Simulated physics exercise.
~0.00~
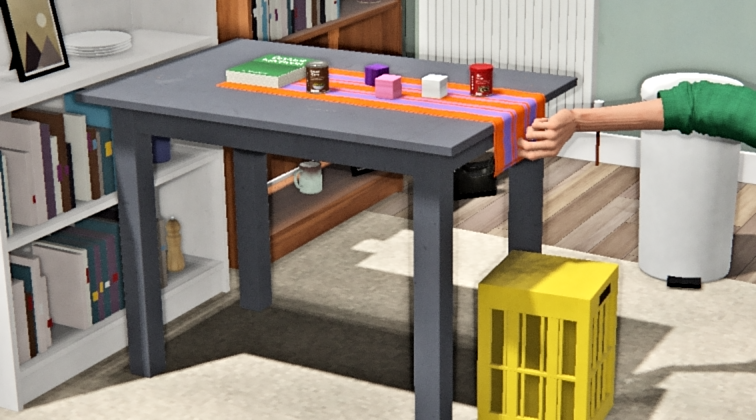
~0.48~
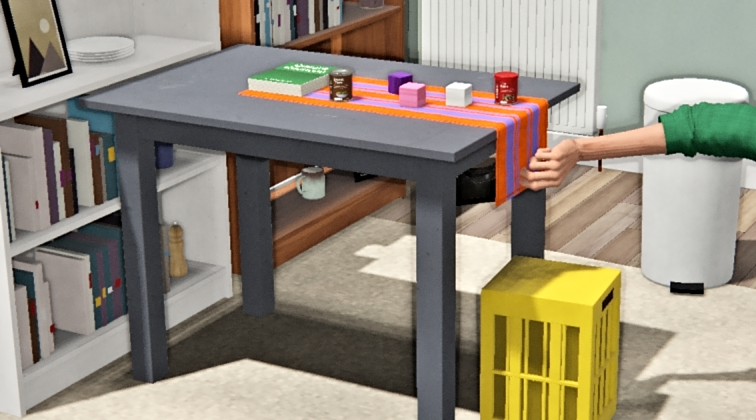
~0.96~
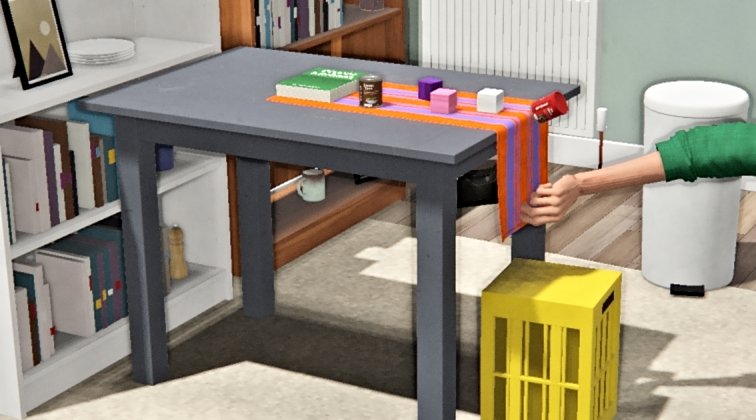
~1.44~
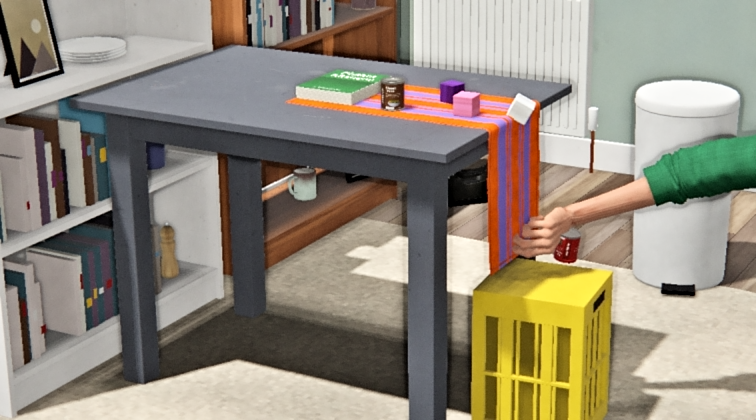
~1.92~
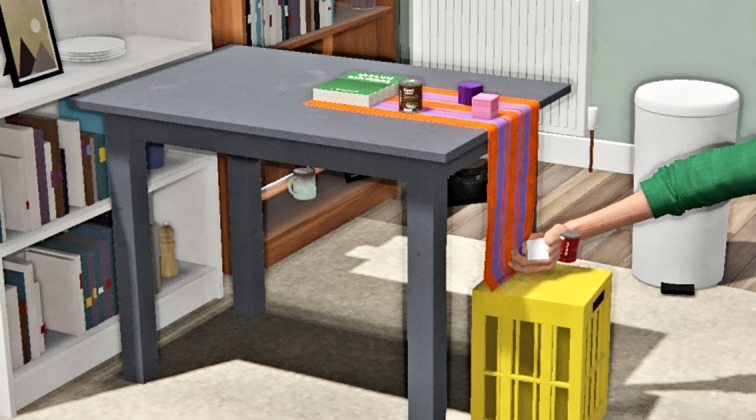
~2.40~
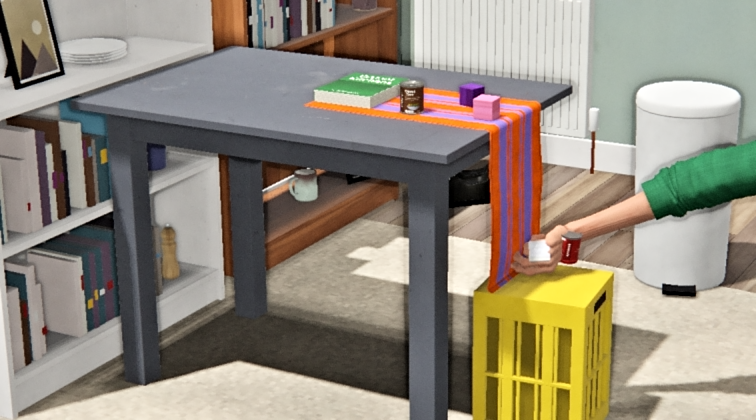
The footage shows a hand pulling an orange and purple striped cloth over a table's right edge, carrying a book, cans and cubes along until the red can and then the white cube go over; the cloth reaches the yellow crate, the rest still on the table.
